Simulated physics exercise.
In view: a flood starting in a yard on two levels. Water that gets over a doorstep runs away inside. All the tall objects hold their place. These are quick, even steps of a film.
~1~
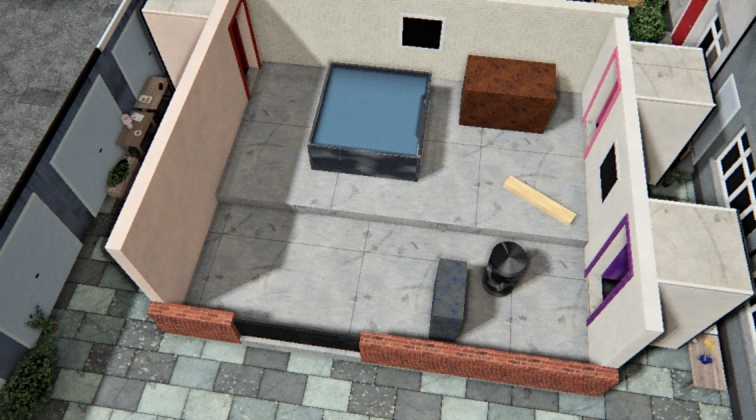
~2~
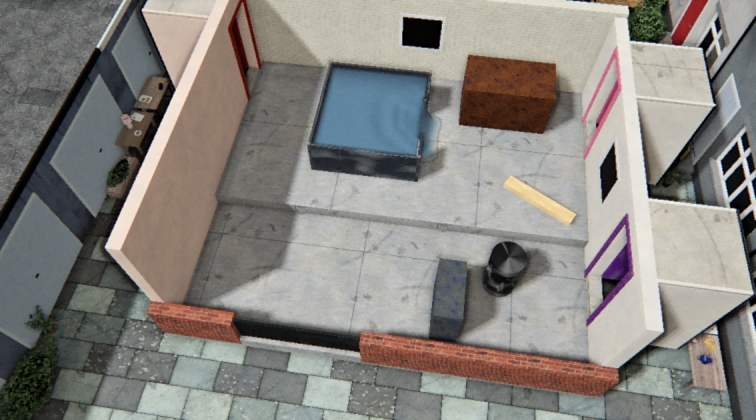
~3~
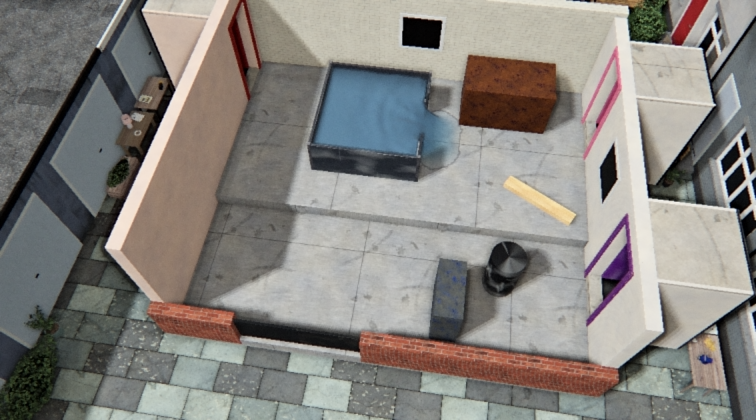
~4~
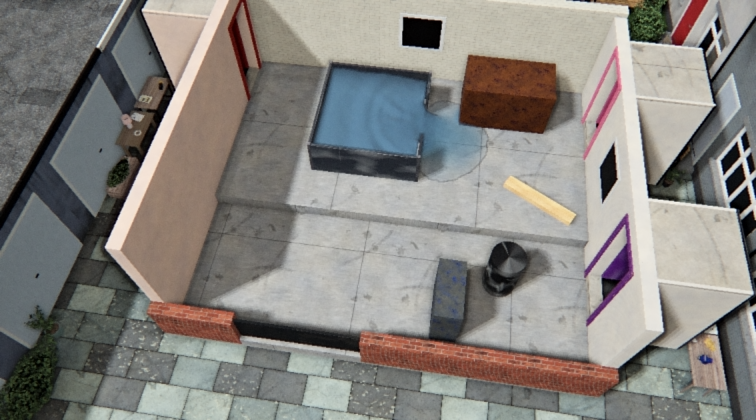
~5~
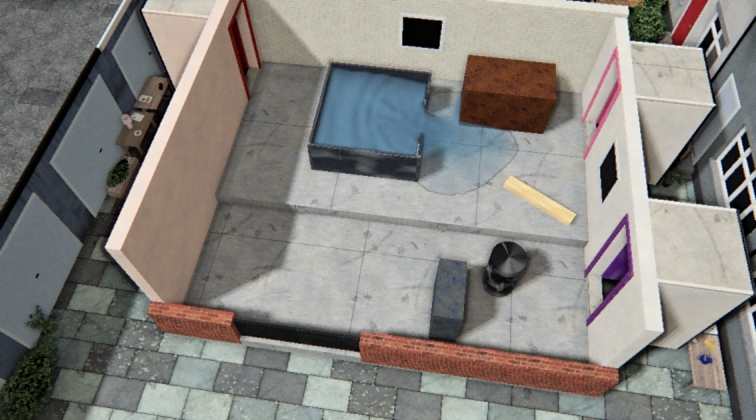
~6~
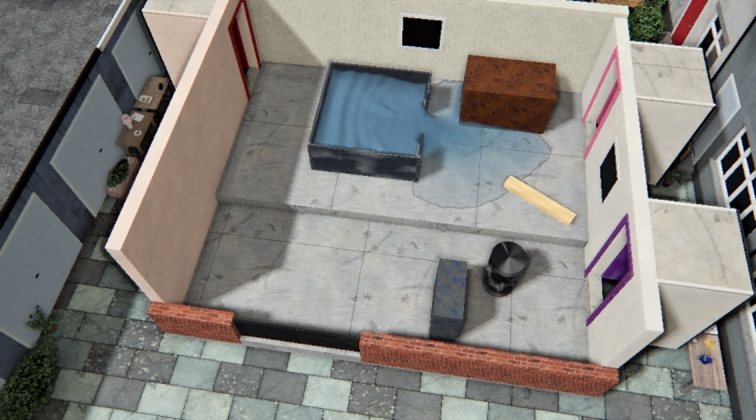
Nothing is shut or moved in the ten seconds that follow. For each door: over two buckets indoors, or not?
The red door floods; the purple door holds within the limit; the pink door floods.
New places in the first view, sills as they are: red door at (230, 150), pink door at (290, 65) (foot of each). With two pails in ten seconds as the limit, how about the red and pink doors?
My reading: Red door keeps below it; pink door stays under.
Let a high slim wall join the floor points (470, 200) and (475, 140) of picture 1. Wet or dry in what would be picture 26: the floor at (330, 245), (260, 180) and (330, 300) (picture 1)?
In turn: Covered, dry, flooded.
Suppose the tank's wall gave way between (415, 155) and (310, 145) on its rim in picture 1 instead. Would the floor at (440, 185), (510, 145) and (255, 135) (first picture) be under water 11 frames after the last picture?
As listed: No water, no water, no water.
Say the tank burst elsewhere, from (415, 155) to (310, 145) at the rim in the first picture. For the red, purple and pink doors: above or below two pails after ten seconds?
My reading: Red stays under, purple is under, pink holds.
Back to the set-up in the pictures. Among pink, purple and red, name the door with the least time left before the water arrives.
The pink-painted one.
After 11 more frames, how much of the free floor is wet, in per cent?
I make it 30 per cent.
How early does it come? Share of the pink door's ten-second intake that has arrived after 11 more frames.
Close to 45 %.
A moment on, water covers 20 % of the floor; the red door not reached, the purple door not reached, the pink door over two buckets in.
Next, water covers 30 % of the floor; the red door not reached, the purple door wet at the sill, nothing in, the pink door far over two buckets in.
Then, water covers 45 % of the floor; the red door wet at the sill, nothing in, the purple door wet at the sill, nothing in, the pink door far over two buckets in.
Later, water covers 70 % of the floor; the red door over two buckets in, the purple door wet at the sill, nothing in, the pink door far over two buckets in.
In the end, water covers 90 % of the floor; the red door far over two buckets in, the purple door wet at the sill, nothing in, the pink door far over two buckets in.
